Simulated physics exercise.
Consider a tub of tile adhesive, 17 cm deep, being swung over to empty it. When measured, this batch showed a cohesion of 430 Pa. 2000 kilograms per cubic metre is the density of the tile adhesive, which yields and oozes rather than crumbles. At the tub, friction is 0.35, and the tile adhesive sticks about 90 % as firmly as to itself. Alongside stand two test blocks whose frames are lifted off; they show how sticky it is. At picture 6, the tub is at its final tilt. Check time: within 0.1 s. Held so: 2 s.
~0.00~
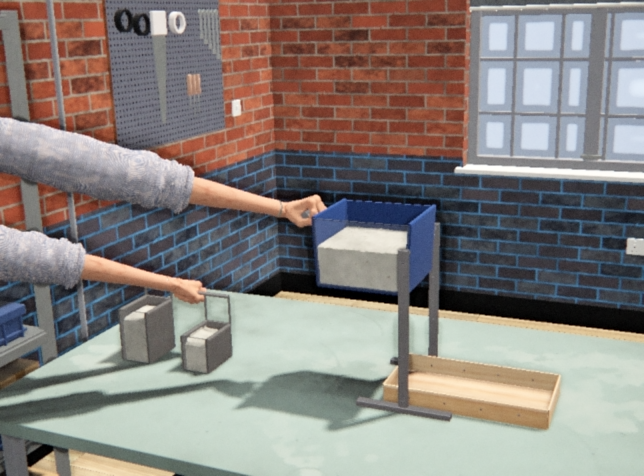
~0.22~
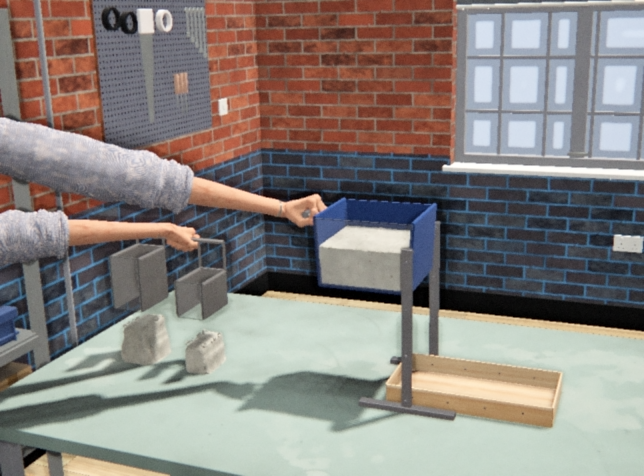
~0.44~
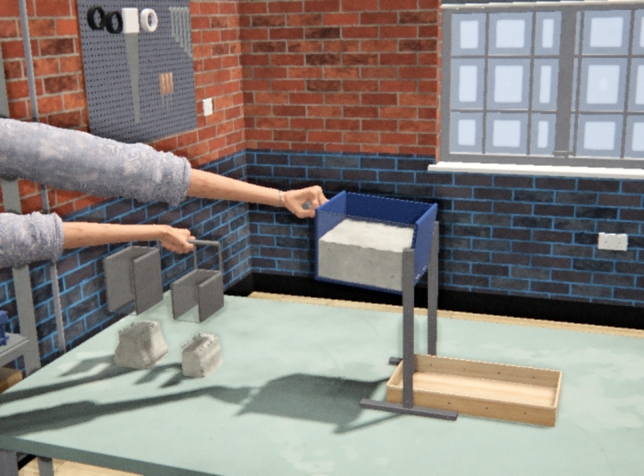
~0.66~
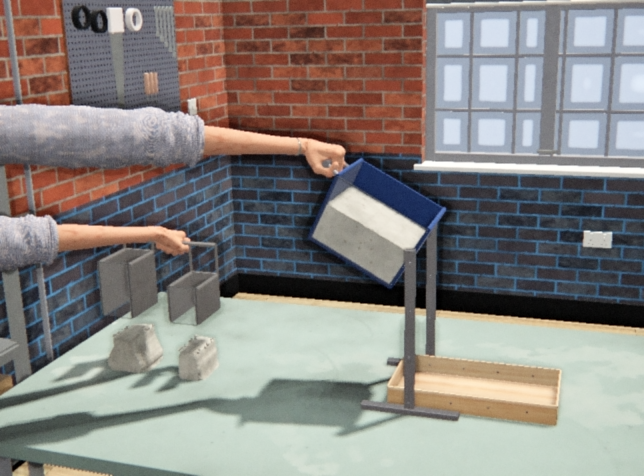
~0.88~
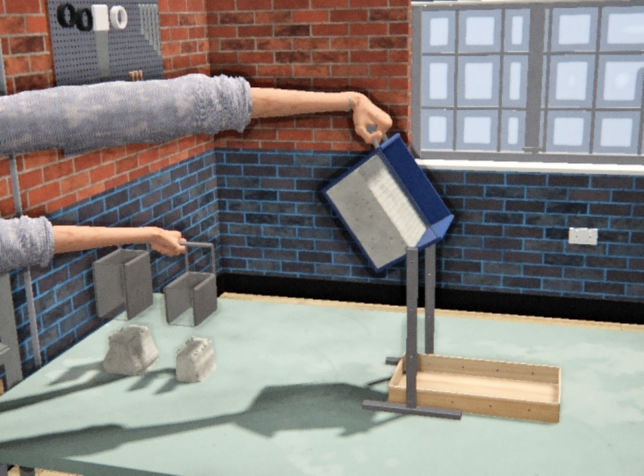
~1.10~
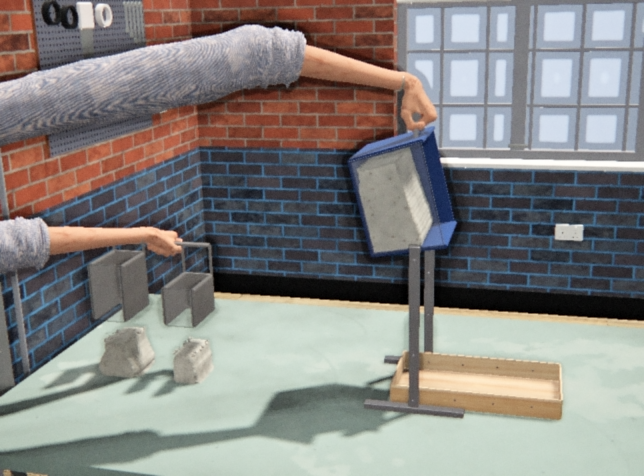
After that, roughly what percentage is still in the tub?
Roughly 99 %.
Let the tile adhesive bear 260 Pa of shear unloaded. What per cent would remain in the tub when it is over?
That comes out at roughly 70 %.
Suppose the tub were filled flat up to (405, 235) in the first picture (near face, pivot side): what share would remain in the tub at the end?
60 %.
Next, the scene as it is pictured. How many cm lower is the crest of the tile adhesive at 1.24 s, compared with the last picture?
Around 4 cm below its level in the last picture.
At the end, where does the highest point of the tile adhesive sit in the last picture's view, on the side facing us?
It ends up highest close to (413, 190).
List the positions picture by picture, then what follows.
In the first frame, handle-side rim at (315, 218), tilt 0 degrees; highest point of the tile adhesive at (343, 248); test blocks 13 cm, 8.3 cm high (left to right).
In the second frame, handle-side rim at (316, 218), tilt 0 degrees; highest point of the tile adhesive at (345, 248); test blocks 11 cm, 8.2 cm high (left to right).
In the third frame, handle-side rim at (318, 211), tilt 5 degrees; highest point of the tile adhesive at (324, 240); test blocks 10 cm, 8.2 cm high (left to right).
In the fourth frame, handle-side rim at (340, 177), tilt 29 degrees; highest point of the tile adhesive at (331, 205); test blocks 10 cm, 8.2 cm high (left to right).
In the fifth frame, handle-side rim at (381, 150), tilt 56 degrees; highest point of the tile adhesive at (356, 172); test blocks 10 cm, 8.2 cm high (left to right).
In the sixth frame, handle-side rim at (422, 144), tilt 77 degrees; highest point of the tile adhesive at (391, 163); test blocks 10 cm, 8.2 cm high (left to right).
By 1.24 s, the tub is at 77 degrees and holds 100 %.
By 1.41 s, the tub is at 77 degrees and holds 100 %.
By 1.58 s, the tub is at 77 degrees and holds 99 %.
By 1.75 s, the tub is at 77 degrees and holds 99 %.
By 3.10 s, at the end, the tub is at 77 degrees and holds 99 %.
